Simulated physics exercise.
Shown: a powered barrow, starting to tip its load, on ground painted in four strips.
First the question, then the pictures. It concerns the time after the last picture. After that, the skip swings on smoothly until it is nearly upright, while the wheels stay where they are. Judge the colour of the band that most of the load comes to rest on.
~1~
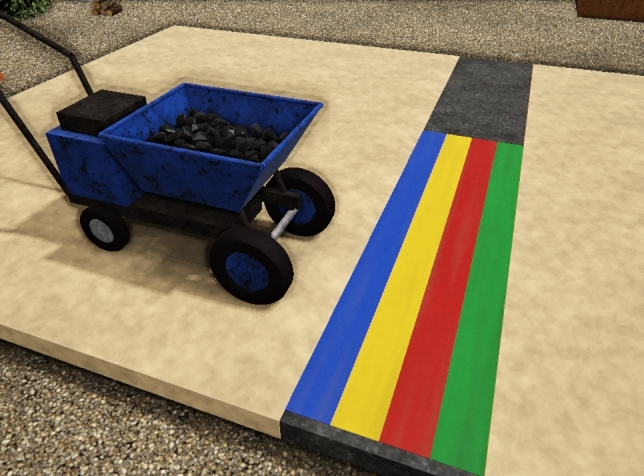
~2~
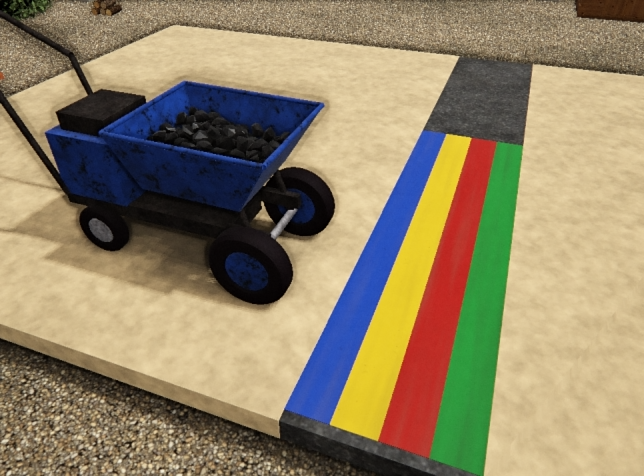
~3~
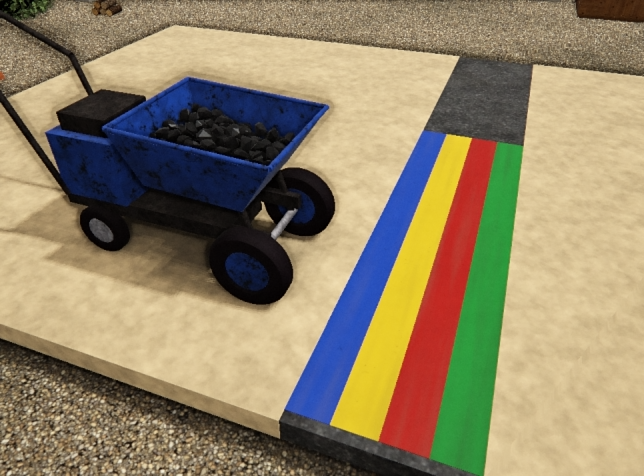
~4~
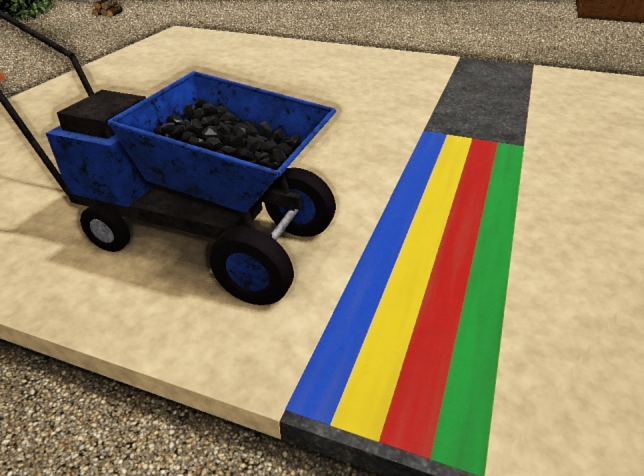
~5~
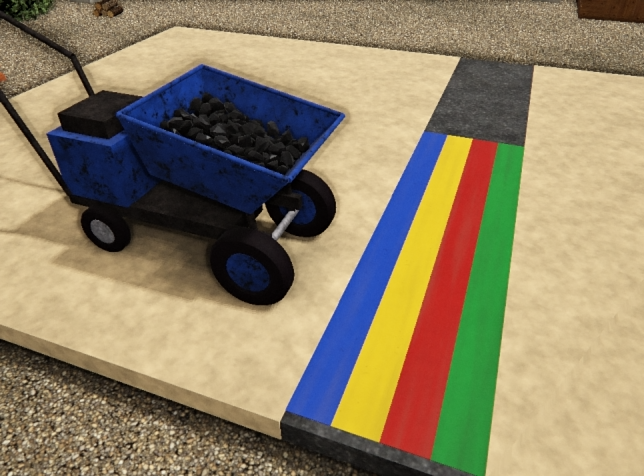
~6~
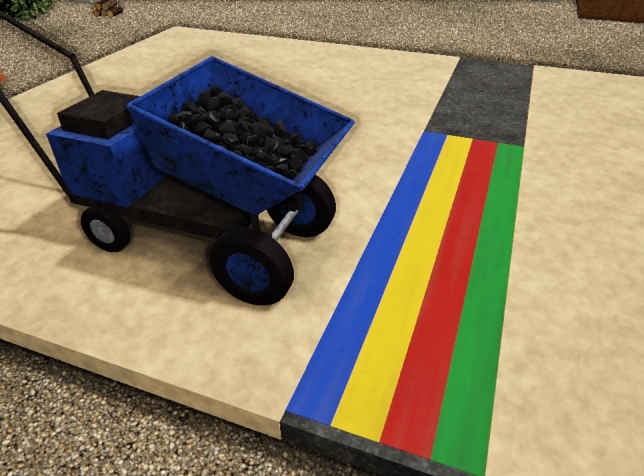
Most of it rests on the yellow band.
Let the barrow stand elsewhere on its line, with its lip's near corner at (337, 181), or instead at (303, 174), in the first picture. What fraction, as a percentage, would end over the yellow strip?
Some 0 in a hundred, then some 10 in a hundred.
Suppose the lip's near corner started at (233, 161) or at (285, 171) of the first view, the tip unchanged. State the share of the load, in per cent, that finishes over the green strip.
Position 1: Near 0 %; position 2: Near 20 %.
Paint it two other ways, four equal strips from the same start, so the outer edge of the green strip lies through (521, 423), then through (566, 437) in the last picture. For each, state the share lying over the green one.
Shares: Close to 10 %; close to 0 %.
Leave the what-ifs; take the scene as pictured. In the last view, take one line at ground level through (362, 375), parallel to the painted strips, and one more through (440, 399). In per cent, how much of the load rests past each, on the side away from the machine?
Estimate, first then second: 70 %, 10 %.
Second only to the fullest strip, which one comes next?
In second place: The strip in red.
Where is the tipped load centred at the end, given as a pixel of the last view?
Close to (414, 294), more or less.
Shortly afterwards, skip tipped steeply; the whole lot in the skip.
Next, skip tipped steeply; all but a few in the skip; only a few over the yellow strip; only a few over the red strip.
Some moments later, skip tipped right over; near a third in the skip; only a few over the blue strip; near a quarter over the yellow strip; near a quarter over the red strip; a little over the green strip; only a few off the paint.
In the end, skip tipped right over; a little in the skip; a little over the blue strip; near a third over the yellow strip; near a quarter over the red strip; a little over the green strip; only a few off the paint.
